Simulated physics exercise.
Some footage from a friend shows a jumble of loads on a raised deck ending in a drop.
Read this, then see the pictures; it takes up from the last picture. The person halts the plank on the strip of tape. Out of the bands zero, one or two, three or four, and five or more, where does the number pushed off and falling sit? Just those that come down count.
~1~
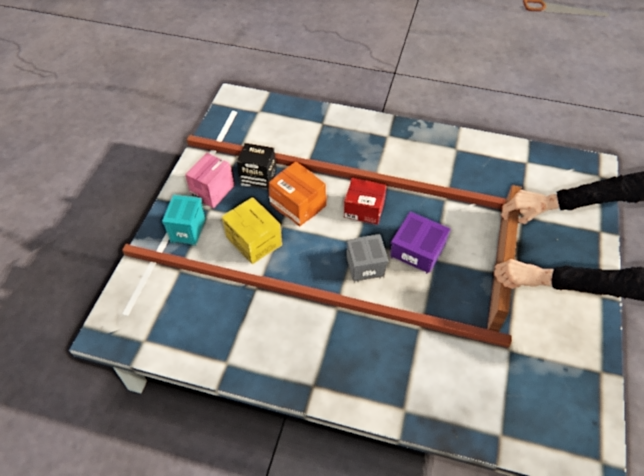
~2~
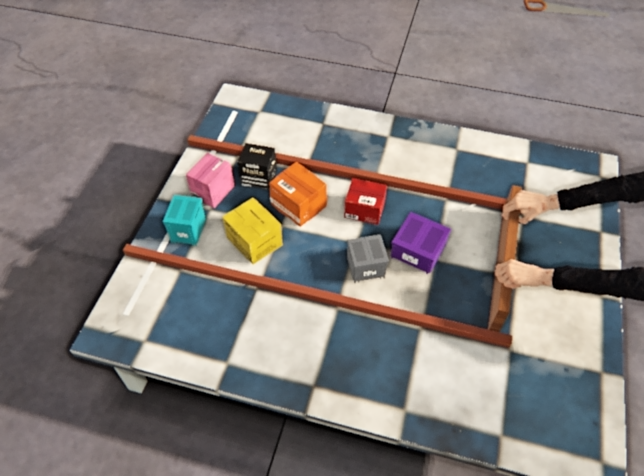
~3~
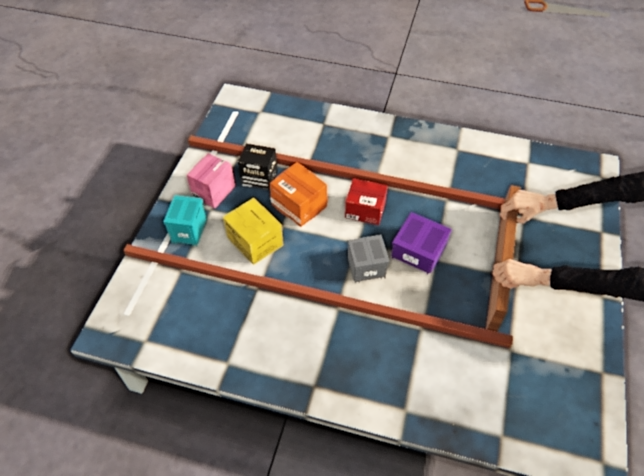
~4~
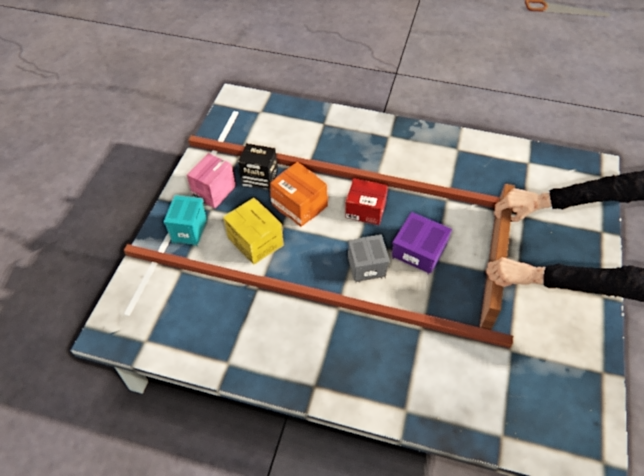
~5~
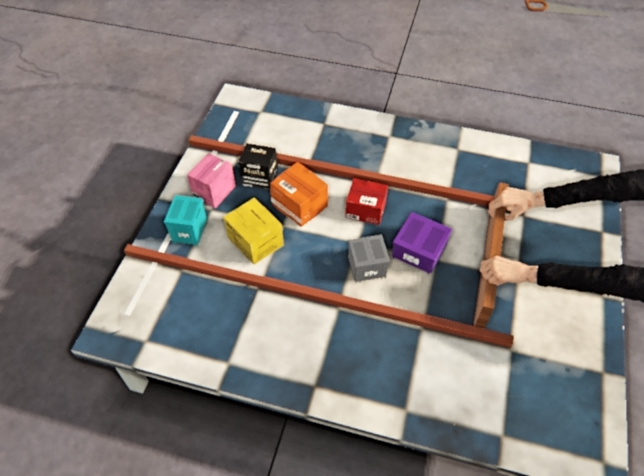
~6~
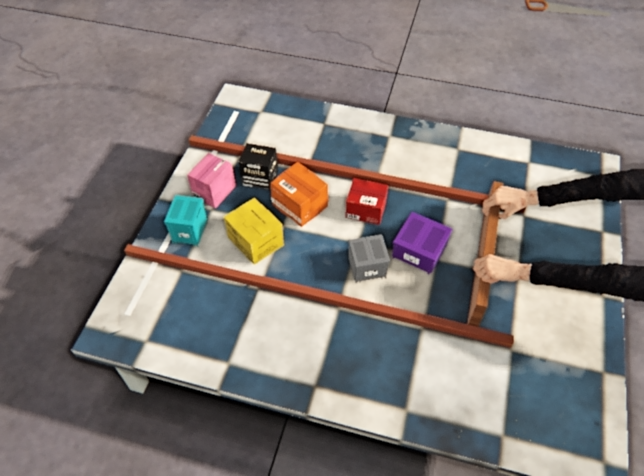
So the tally of ones that come down is five plus, really.
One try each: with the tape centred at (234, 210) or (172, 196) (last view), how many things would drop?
Counts: 3, 8.
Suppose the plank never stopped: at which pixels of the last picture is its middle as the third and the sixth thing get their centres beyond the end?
The first puts it near (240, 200), the next near (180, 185).
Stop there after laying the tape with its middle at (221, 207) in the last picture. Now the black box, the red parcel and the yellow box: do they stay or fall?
The black box is lost; the red parcel remains up; the yellow box holds on.
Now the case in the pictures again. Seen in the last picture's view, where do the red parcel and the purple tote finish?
The red parcel settles near (186, 163); as for the purple tote, near (167, 191).
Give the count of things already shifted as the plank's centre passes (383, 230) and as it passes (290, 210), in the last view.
It comes to 2 for the first spot, 8 for the other.
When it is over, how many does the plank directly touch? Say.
The figure is 3.
Soon after, none off yet; turquoise tote at rest near (187, 221); pink parcel at rest near (212, 180); black box at rest near (259, 167).
After that, none off yet; turquoise tote at rest near (187, 221); pink parcel at rest near (212, 180); black box displaced about its own width near (242, 159).
And then, none off yet; turquoise tote displaced about its own width near (140, 215); pink parcel tilting well over near (153, 166); black box displaced well along near (178, 144).
In the end, the number that fall off is five or more; gone, orange parcel, yellow box, black box, pink parcel and turquoise tote.
